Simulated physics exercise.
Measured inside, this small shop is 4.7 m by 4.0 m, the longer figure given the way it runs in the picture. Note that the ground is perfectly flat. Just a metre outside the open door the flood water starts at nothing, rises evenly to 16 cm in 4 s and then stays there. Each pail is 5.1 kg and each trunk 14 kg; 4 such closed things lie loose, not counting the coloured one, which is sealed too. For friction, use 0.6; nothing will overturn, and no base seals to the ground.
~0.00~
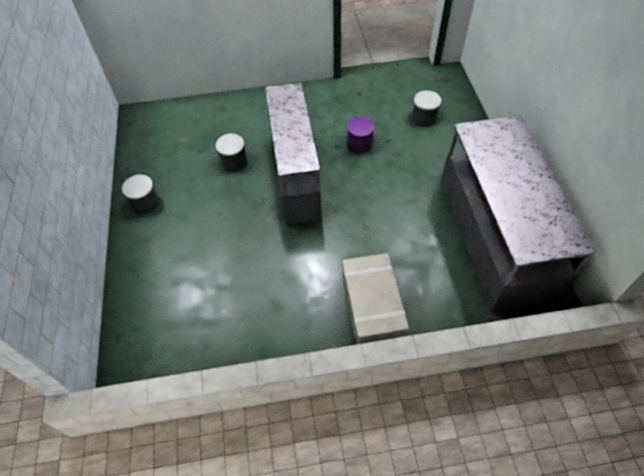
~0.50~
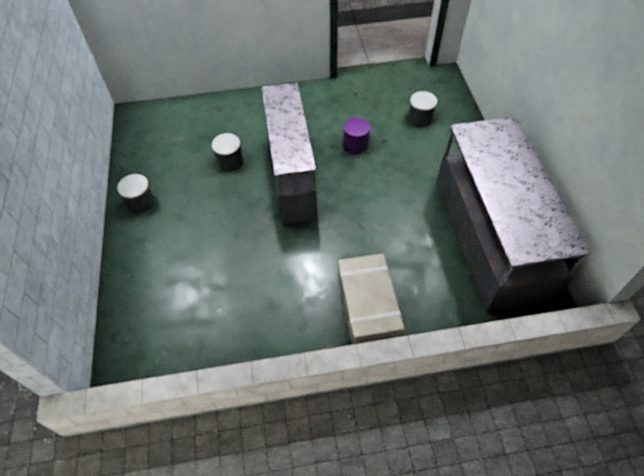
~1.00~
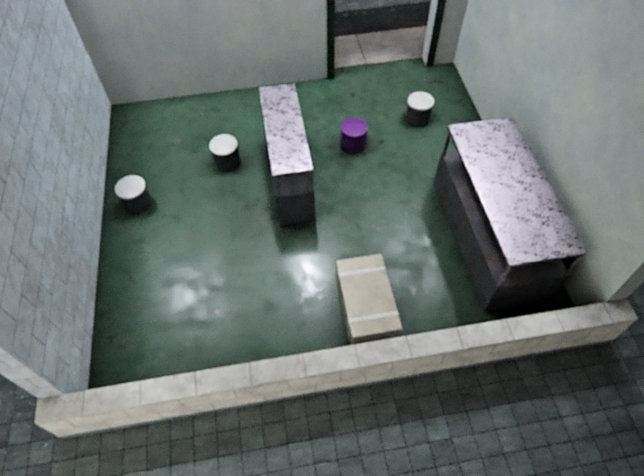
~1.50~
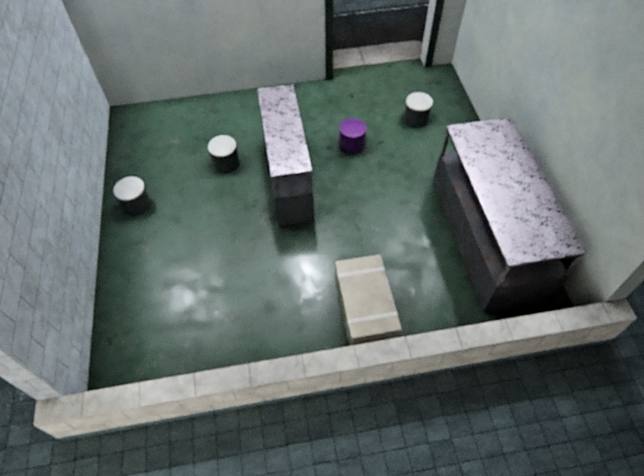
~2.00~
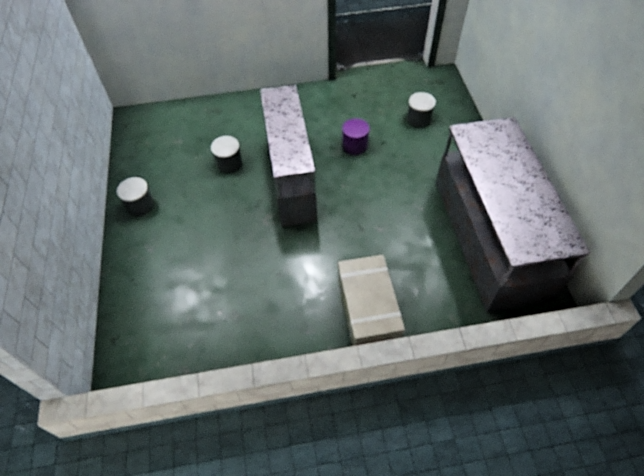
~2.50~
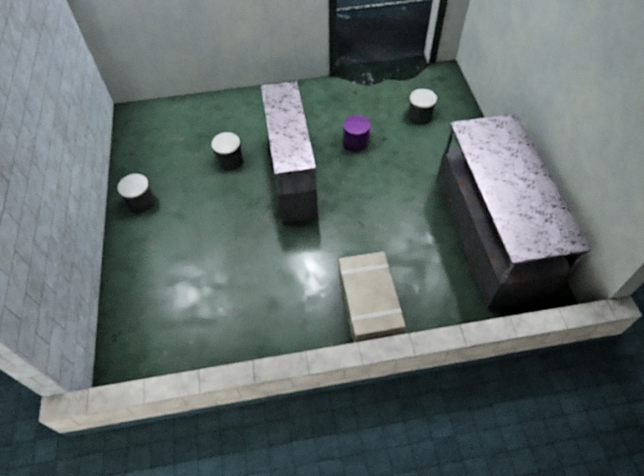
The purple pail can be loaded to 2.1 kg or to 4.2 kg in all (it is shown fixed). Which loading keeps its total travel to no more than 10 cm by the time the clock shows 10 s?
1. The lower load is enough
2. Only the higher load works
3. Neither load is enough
The answer is 3.
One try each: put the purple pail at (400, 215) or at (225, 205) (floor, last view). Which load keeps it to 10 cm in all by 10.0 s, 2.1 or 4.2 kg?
For the first start neither one suffices; for the second the lighter one suffices.
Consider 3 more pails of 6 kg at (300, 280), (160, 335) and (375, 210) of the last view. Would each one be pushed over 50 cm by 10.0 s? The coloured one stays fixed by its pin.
One by one: Not far enough, not far enough and too far.
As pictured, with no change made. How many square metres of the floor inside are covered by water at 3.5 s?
Some 1.5 m2 of it.
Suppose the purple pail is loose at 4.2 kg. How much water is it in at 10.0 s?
Depth: Approx. 3 cm.
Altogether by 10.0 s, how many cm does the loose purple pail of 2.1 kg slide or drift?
All together it comes to about 450 cm.
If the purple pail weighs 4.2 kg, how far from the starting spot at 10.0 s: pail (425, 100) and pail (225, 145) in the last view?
In that order: 250 cm, 0 cm.
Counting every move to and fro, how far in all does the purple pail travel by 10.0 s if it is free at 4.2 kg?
300 cm or so in all.
After 3.5 s the purple pail would be 0 cm from its start with 2.1 kg and 0 cm from its start with 4.2 kg; 0 cm of water round it then.
After 4.5 s the purple pail would be 29 cm from its start with 2.1 kg and 11 cm from its start with 4.2 kg; 4 cm of water round it then.
After 7.0 s the purple pail would be 208 cm from its start with 2.1 kg and 173 cm from its start with 4.2 kg; 6 cm of water round it then.
After 10.0 s the purple pail would be 346 cm from its start with 2.1 kg and 262 cm from its start with 4.2 kg; 3 cm of water round it then.
